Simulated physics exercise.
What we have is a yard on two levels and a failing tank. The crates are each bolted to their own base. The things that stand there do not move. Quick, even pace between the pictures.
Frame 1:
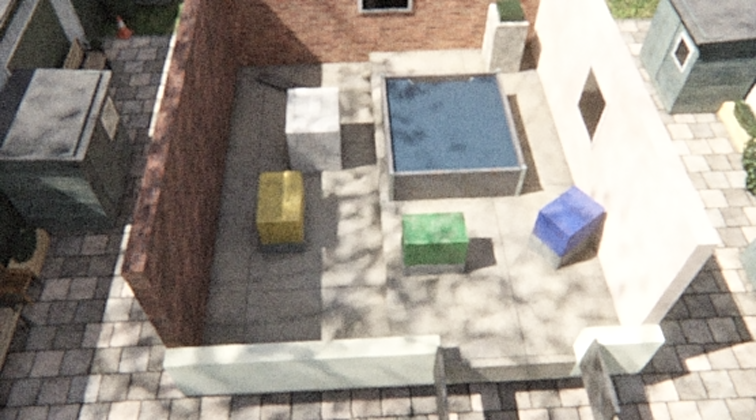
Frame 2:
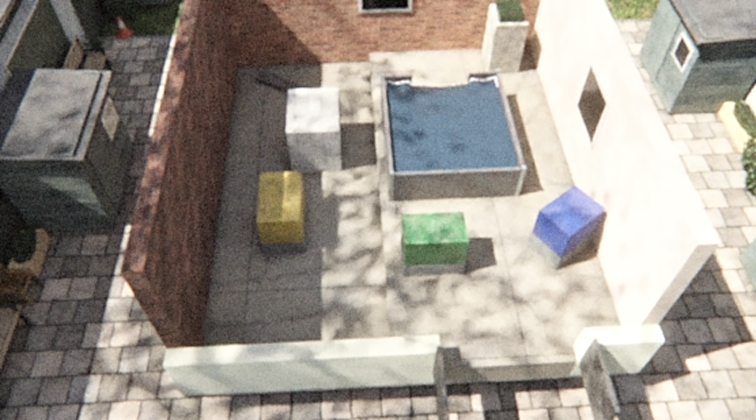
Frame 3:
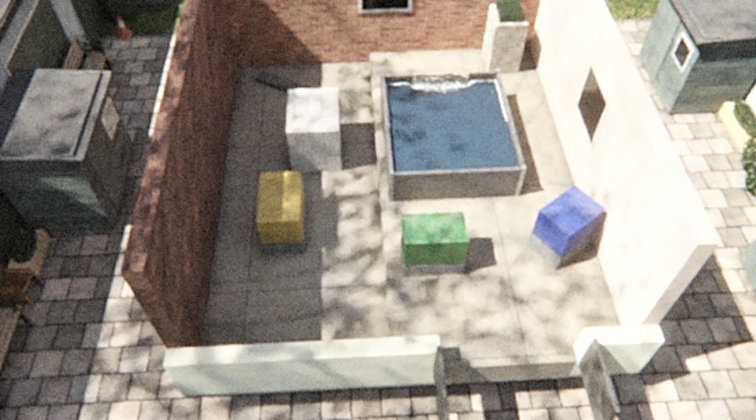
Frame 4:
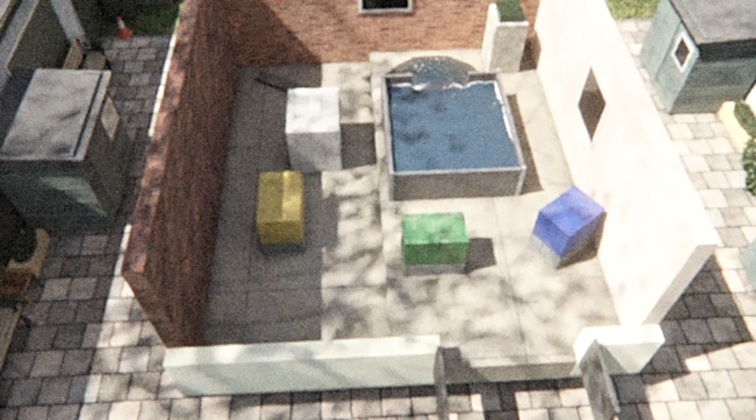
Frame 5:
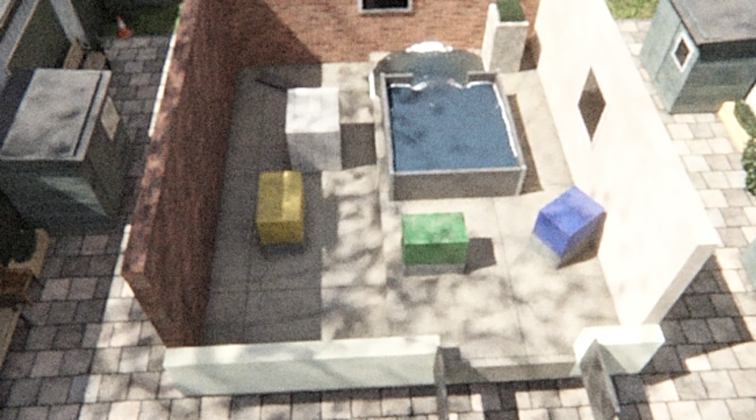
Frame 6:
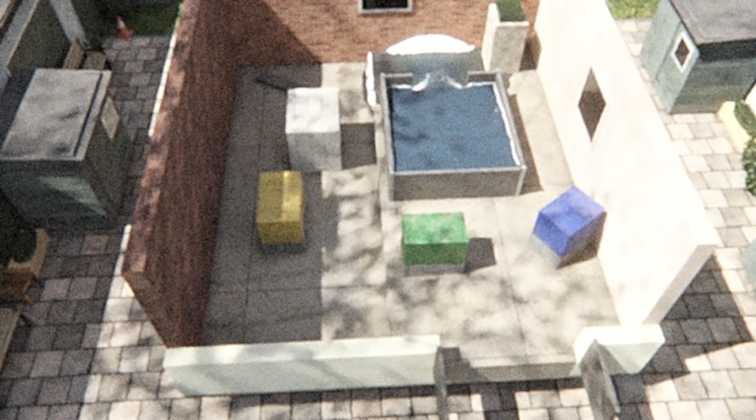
At the start, a square tank of blue water sits still in a walled yard among white, yellow, green and blue blocks. The water then stirs along the tank's far edge and pours out there, spreading in a widening, pale sheet toward the brick wall while the blocks stay put.
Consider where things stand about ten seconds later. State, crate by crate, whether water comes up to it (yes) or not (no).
As I see it, the yellow crate avoids any dampness from the water, the green crate avoids any dampness from the water, the blue crate avoids any dampness from the water.
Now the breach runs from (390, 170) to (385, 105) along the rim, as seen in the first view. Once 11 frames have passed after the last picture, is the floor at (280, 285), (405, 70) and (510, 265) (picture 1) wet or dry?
The first comes out soaked, the second untouched, the third untouched.
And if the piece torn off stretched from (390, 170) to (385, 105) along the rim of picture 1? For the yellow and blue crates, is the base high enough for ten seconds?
Yellow crate: Overtopped; blue crate: Untouched.
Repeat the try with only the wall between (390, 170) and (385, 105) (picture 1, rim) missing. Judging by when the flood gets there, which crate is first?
My pick is the yellow crate.
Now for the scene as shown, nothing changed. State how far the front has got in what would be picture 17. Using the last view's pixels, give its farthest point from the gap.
I would point to (239, 67).
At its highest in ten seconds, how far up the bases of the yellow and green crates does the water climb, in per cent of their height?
In order: 50% and 30%.
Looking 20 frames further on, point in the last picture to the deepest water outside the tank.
It should be deepest at about (239, 67).
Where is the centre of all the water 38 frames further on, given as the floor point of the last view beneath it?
Somewhere around (395, 131) in the last view.
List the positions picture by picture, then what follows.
The first picture shows the tank at (448, 123) is whole and still.
In the second picture, water pours out on the tank's far side and has run to a hidden place.
In the third picture, water pours out on the tank's far side and has run to a hidden place.
In the fourth picture, the front is at (443, 58), out from the gap on the tank's far side.
In the fifth picture, the front is at (397, 52), out from the gap on the tank's far side.
In the sixth picture, water pours out on the tank's far side and has run to (483, 49).
A moment on, water covers 15 % of the floor; the yellow crate not reached, the green crate not reached, the blue crate not reached.
Next, water covers 25 % of the floor; the yellow crate not reached, the green crate not reached, the blue crate not reached.
Then, water covers 45 % of the floor; the yellow crate not reached, the green crate not reached, the blue crate water round its plinth.
Later, water covers 70 % of the floor; the yellow crate water round its plinth, the green crate water round its plinth, the blue crate water round its plinth.
In the end, water covers 90 % of the floor; the yellow crate stayed above the water, the green crate stayed above the water, the blue crate stayed above the water.
